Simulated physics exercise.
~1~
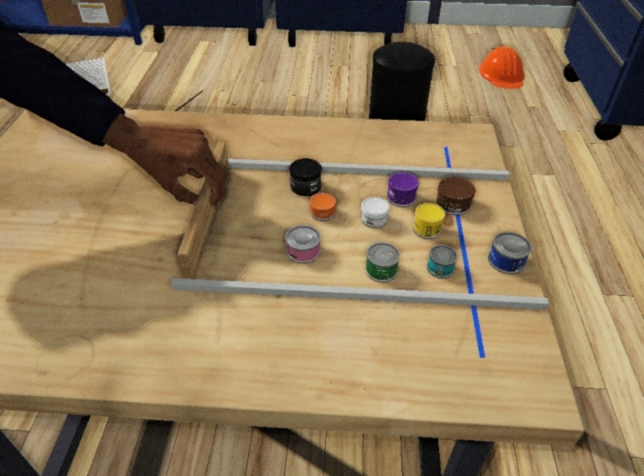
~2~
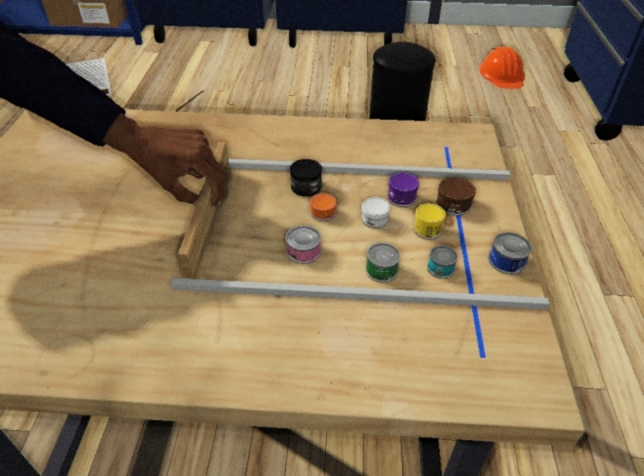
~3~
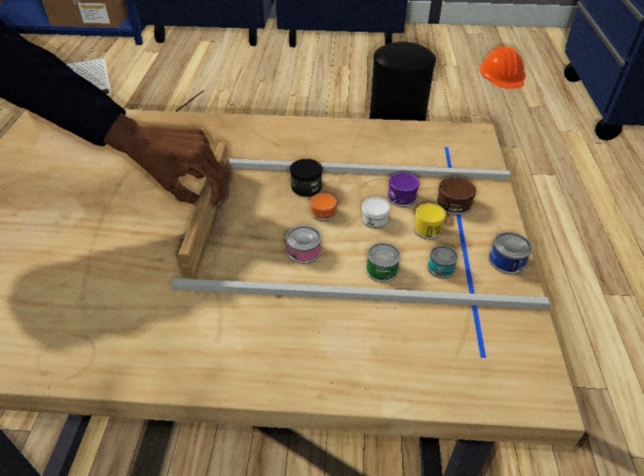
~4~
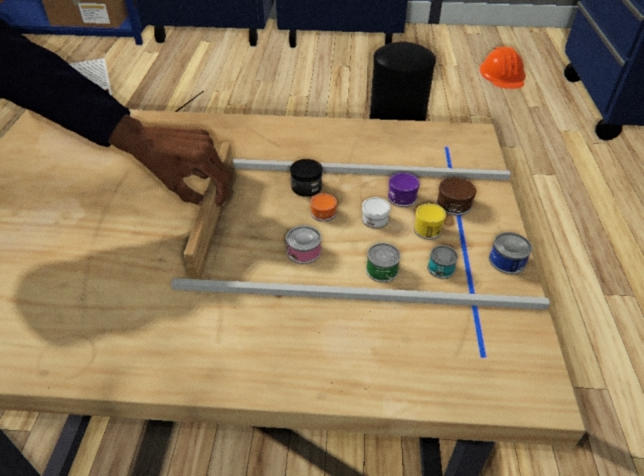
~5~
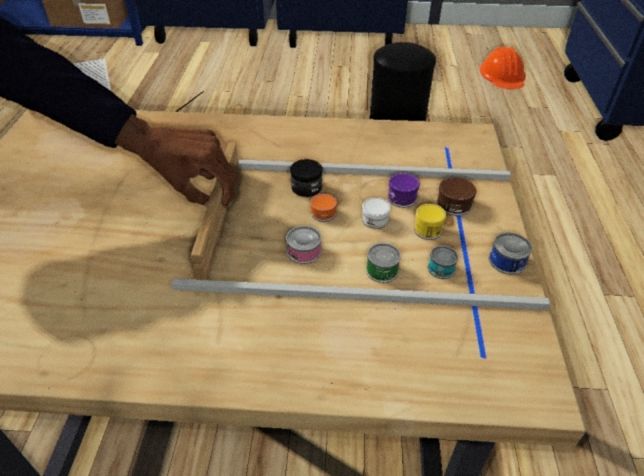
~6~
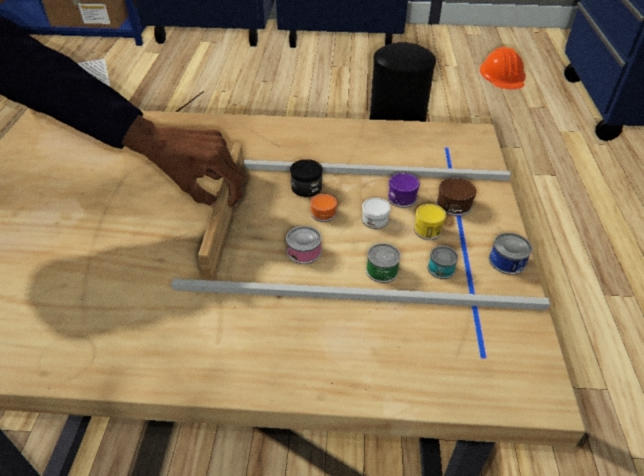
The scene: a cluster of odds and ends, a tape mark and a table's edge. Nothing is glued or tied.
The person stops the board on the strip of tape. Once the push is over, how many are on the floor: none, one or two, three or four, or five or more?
On the floor: One or two.
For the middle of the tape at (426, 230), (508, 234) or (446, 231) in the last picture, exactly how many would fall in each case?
Per try: 0; 5; 0.
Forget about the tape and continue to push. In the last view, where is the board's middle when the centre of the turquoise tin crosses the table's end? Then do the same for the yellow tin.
The middle is at (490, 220) when it's the turquoise tin, and at (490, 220) when it's the yellow tin.
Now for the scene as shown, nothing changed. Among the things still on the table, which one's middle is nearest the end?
That one is the blue pot.
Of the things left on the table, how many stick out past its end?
I count 1 overhanging.
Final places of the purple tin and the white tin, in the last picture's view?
The purple tin ends up near (498, 199), and the white tin near (490, 220).
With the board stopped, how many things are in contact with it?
That makes 4.
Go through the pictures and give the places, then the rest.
In the first frame, blue pot (509, 253); brown tin (455, 196); turquoise tin (442, 262); board (207, 205); tape (461, 231).
In the second frame, brown tin (456, 196); white tin (375, 213).
In the third frame, turquoise tin (443, 262); board (208, 205).
In the fourth frame, blue pot (510, 253); orange tin (324, 207).
In the fifth frame, brown tin (456, 196); pink tin (304, 245).
In the sixth frame, blue pot (510, 253); brown tin (456, 196); turquoise tin (443, 262); board (225, 207); tape (461, 232).
Early on, none off yet; blue pot at rest near (510, 253); brown tin at rest near (456, 196); turquoise tin at rest near (443, 262).
A while later, none off yet; blue pot at rest near (510, 253); brown tin travelled about its own width near (492, 204); turquoise tin travelled about its own width near (466, 263).
Finally, the number that fall off is one or two; lost, brown tin.
